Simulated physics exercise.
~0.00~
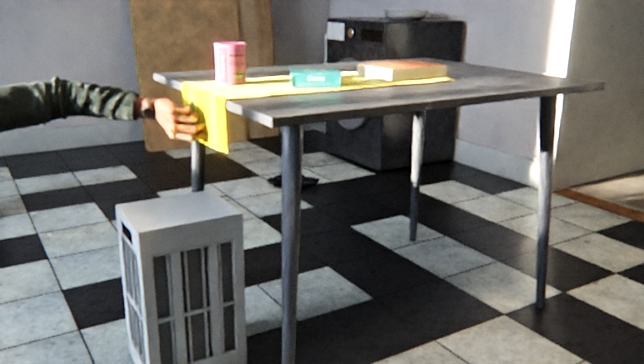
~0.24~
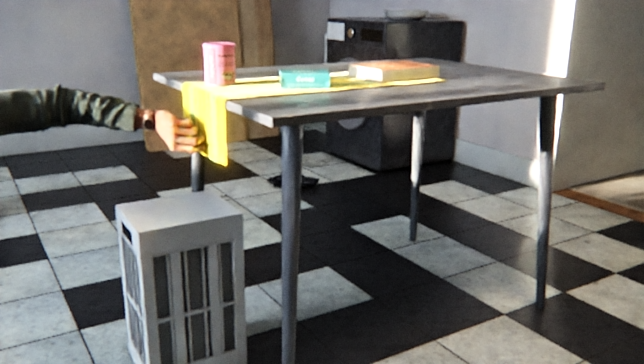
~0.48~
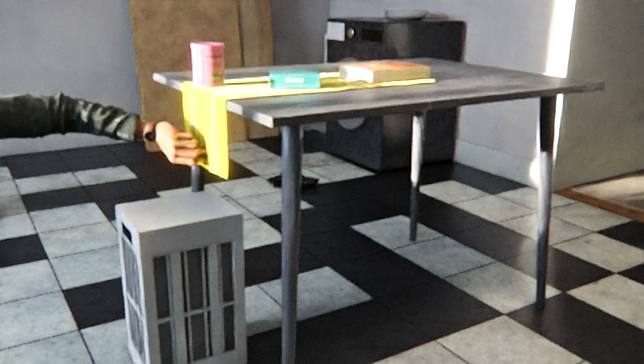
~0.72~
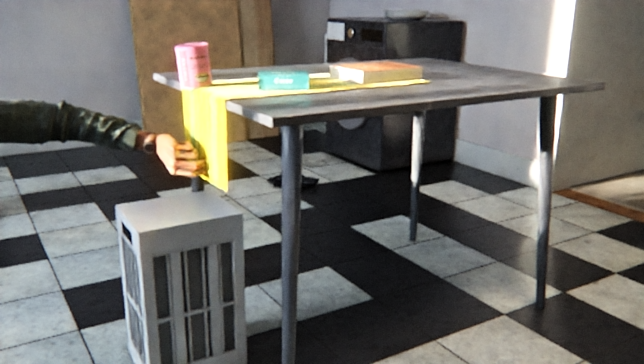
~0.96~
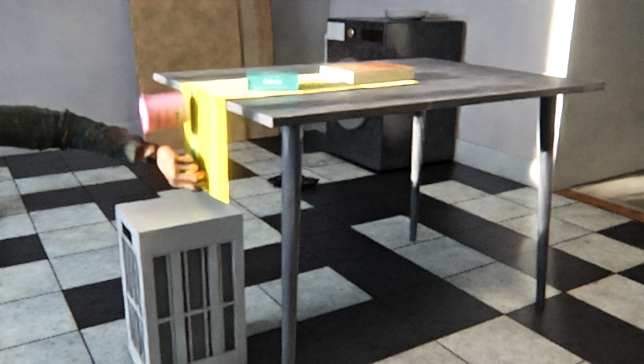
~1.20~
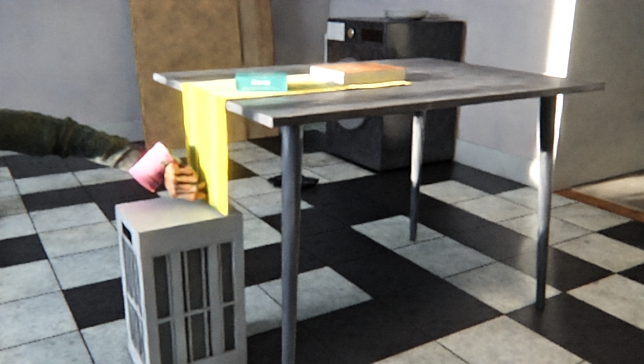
At a grey table, a hand draws a yellow runner down until the pink tin falls off.
